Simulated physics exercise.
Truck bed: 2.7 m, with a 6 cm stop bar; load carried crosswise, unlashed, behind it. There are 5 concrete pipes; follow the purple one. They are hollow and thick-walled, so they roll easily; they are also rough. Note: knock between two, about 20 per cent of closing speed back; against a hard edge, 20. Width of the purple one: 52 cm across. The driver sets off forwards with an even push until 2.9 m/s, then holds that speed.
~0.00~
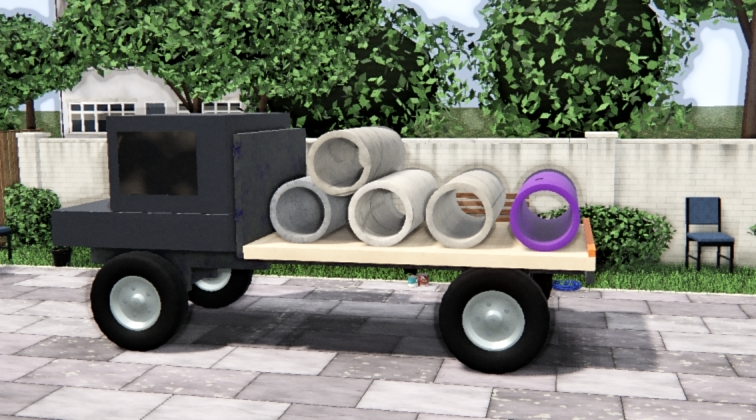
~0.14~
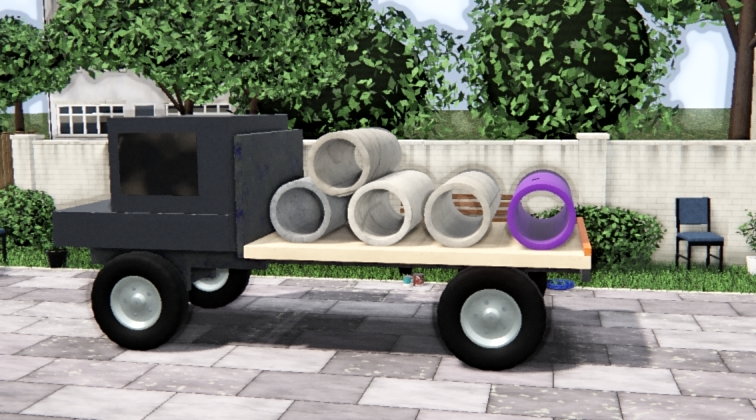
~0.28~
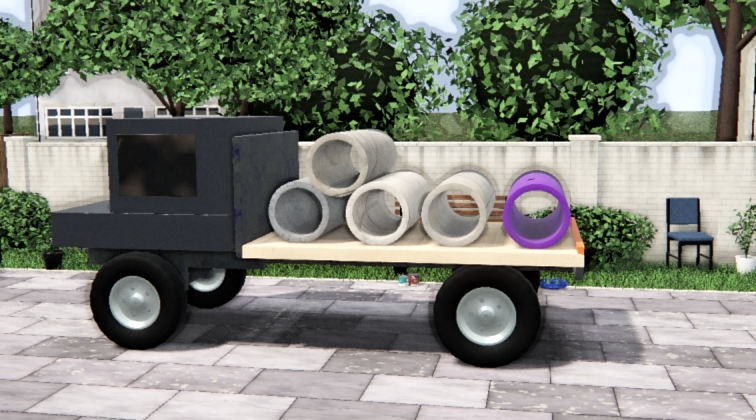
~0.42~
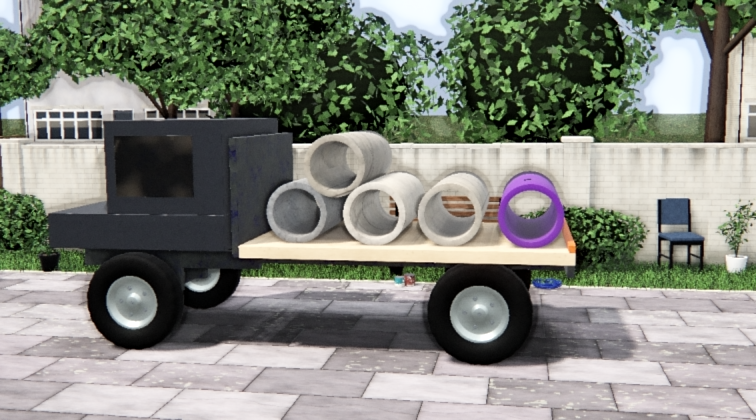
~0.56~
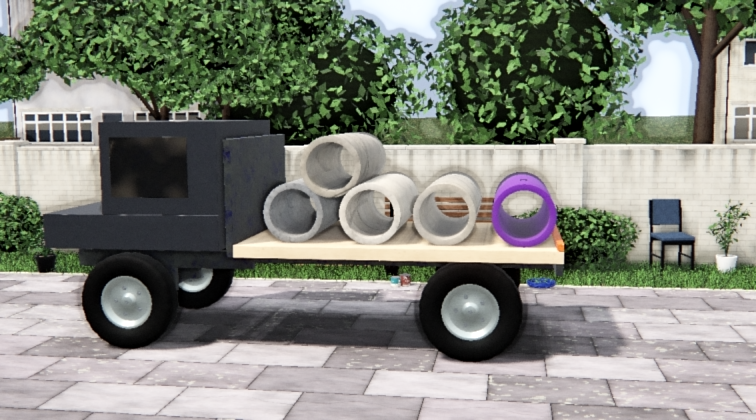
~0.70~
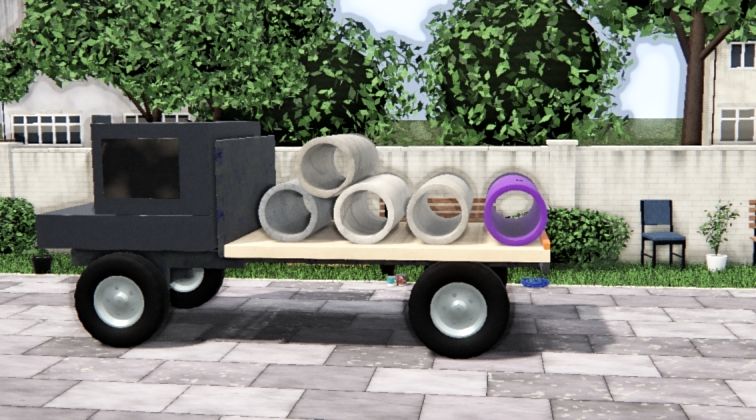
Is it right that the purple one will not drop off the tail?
I'd say it is not dumped.
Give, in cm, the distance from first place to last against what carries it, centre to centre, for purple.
The purple one comes to about 15.
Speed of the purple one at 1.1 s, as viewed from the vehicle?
Roughly 0.3 m/s.
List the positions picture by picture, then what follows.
Purple (545, 218); tail bar at (592, 253); speed 0.0 m/s; 4 of the 5 make up the bottom layer on the bed, in the first picture.
Purple (541, 217); tail bar at (588, 252); speed 0.1 m/s, in the second picture.
Purple (536, 217); tail bar at (581, 250); speed 0.2 m/s, in the third picture.
Purple (531, 216); tail bar at (572, 249); speed 0.4 m/s, in the fourth picture.
Purple (524, 216); tail bar at (561, 248); speed 0.5 m/s, in the fifth picture.
Purple (516, 215); tail bar at (547, 246); speed 0.7 m/s, in the sixth picture.
By 1.1 s, purple is on the bed, 15 cm from the bar, rolling away from it; 0 lost off the end.
Finally (1.5 s), purple is on the bed, 15 cm from the bar; 0 lost off the end.
